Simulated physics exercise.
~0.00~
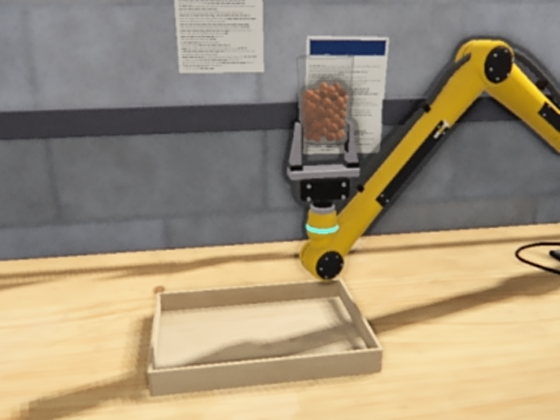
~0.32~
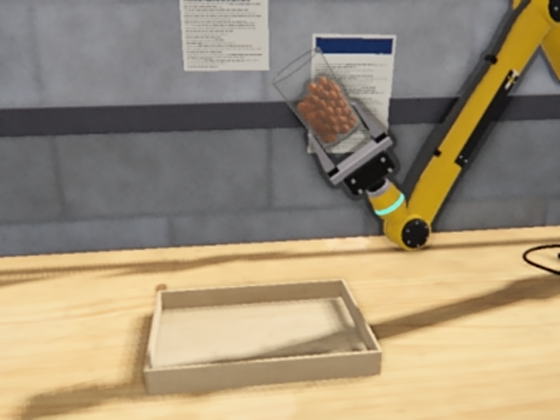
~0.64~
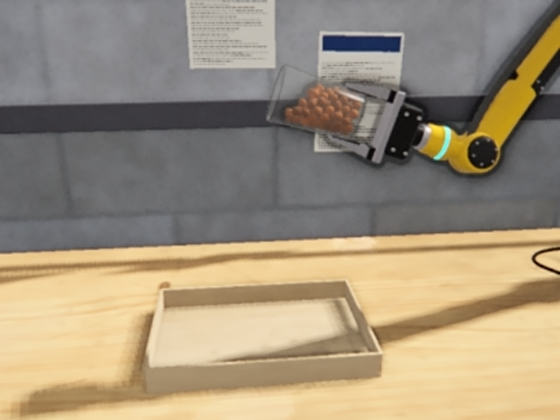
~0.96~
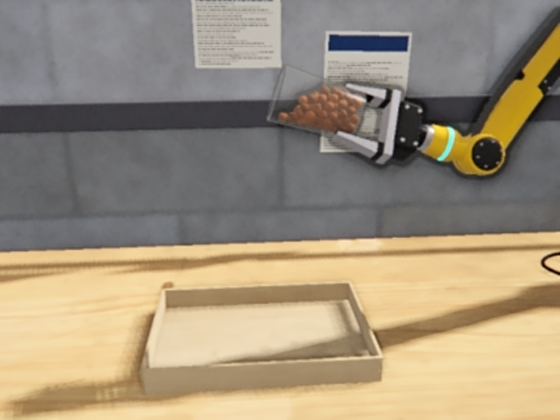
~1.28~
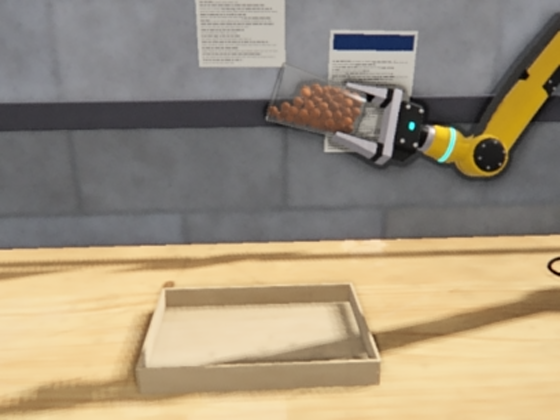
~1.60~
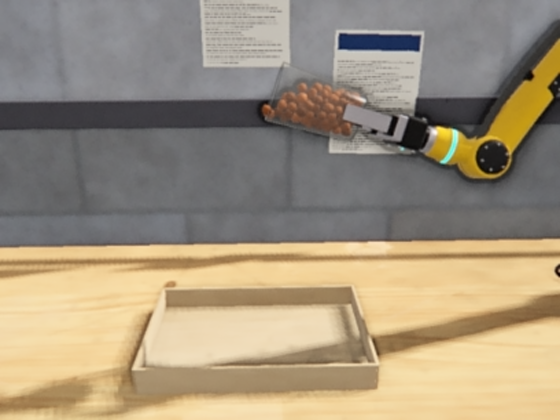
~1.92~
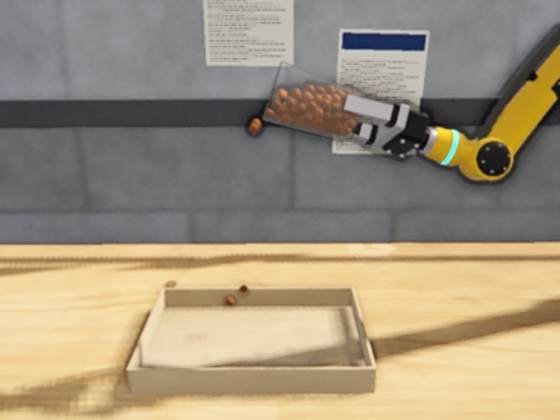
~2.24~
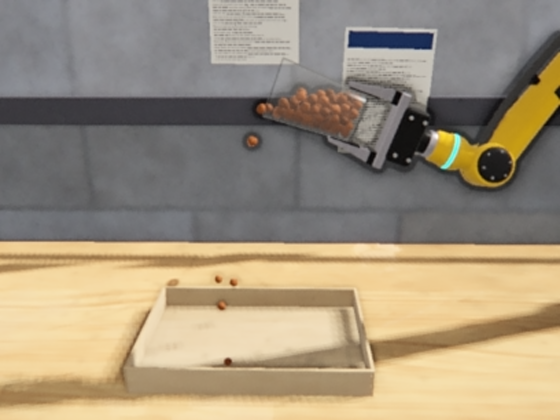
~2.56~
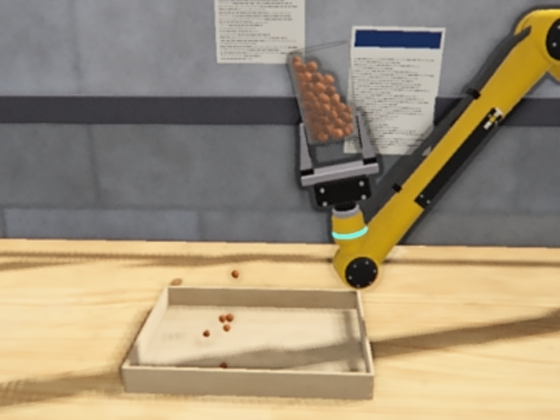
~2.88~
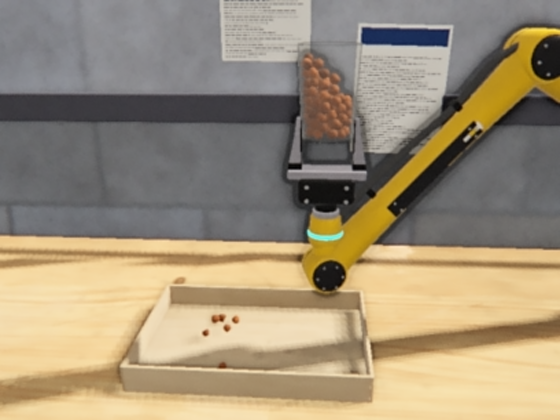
A yellow robot arm at the right grips a clear cup of brown hazelnuts above a pale wooden table, seen from the front and slightly above, with a low beige tray below and papers on the grey block wall behind. The arm swings the cup over to the left until it lies nearly on its side, and the nuts slide toward the mouth. The gripper turns about its own axis, and a few nuts drop one after another into the tray. The arm then tips the cup back upright, still mostly full, leaving a small scatter of nuts in the tray.
